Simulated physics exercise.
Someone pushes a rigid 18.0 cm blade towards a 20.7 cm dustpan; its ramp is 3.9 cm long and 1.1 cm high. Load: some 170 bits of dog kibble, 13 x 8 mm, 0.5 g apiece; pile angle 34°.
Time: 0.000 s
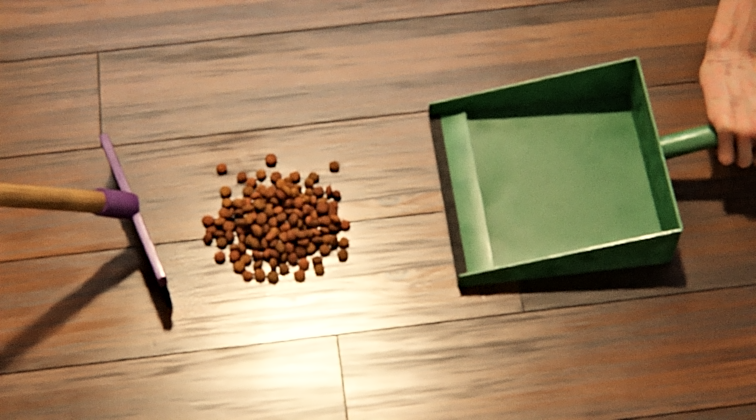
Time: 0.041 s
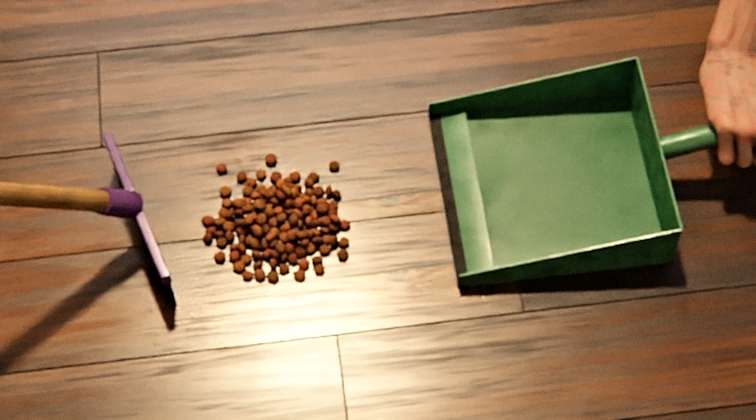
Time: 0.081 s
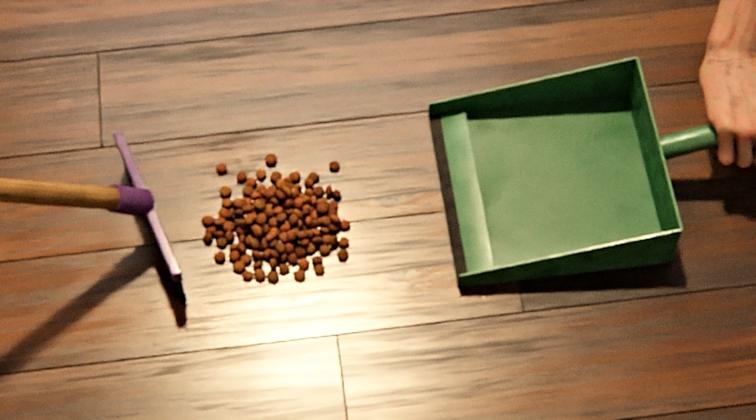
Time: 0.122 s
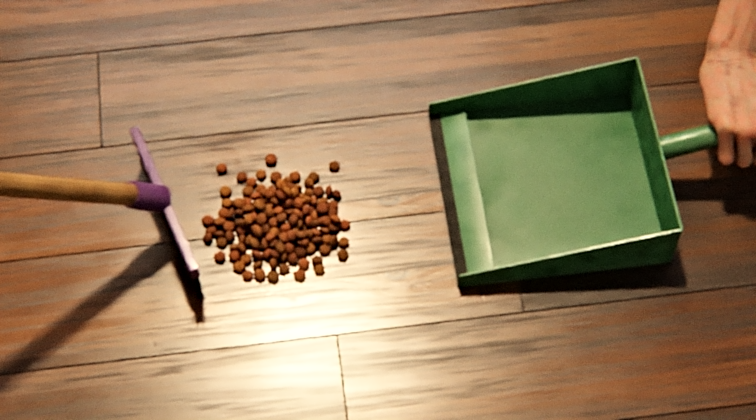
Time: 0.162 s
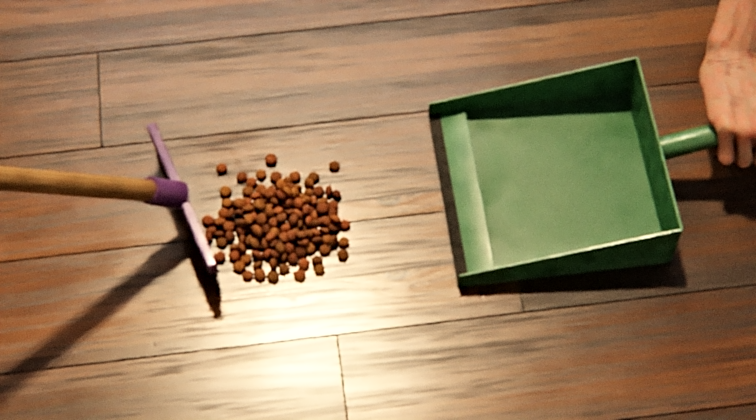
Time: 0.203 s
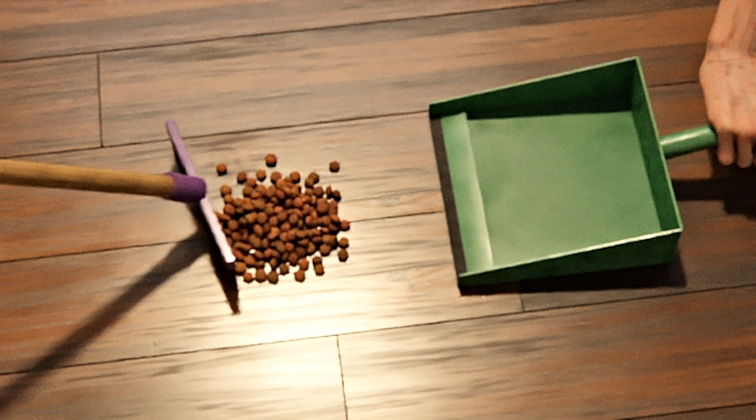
A purple blade on a wooden handle slid right across the wooden floor and pressed into the near edge of a pile of brown kibble, while a hand held a green dustpan still.
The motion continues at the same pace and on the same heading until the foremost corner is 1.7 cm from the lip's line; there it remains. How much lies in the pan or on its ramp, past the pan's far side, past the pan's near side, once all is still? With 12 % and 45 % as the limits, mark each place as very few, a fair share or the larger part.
My call: Pan: A fair share; far side: Very few; near side: Very few.
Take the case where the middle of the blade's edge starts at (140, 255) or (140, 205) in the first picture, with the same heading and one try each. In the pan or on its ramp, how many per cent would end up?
The two tries give about 20 % and about 20 %.
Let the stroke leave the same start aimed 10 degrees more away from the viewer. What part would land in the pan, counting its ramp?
My guess is some 20 percent.
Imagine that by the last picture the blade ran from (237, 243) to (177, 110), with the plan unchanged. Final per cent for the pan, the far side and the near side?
You'd see pan at 15, far at 20 and near at 0.
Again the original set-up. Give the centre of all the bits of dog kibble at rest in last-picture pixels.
When it all comes to rest, the middle is near (428, 177).
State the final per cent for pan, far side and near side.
Well, the pan ends up with 25 percent, the far side with 5 percent, the near side with 0 percent.
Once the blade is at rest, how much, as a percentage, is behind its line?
I'd say close to 10 per cent.
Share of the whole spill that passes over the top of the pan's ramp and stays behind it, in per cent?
Some 5 per cent.
After 0.44 s, middle of the blade 14 cm from the lip; 0 % over the lip, far side 0 %, near side 0 %.
After 0.59 s, middle of the blade 8 cm from the lip; 0 % over the lip, far side 0 %, near side 0 %.
After 0.87 s, middle of the blade 4 cm from the lip; 25 % over the lip, far side 5 %, near side 0 %.
In the end, at 1.4 s, pan 25 %, far side 5 %, near side 0 %, in front of the lip or behind the blade 70 %.
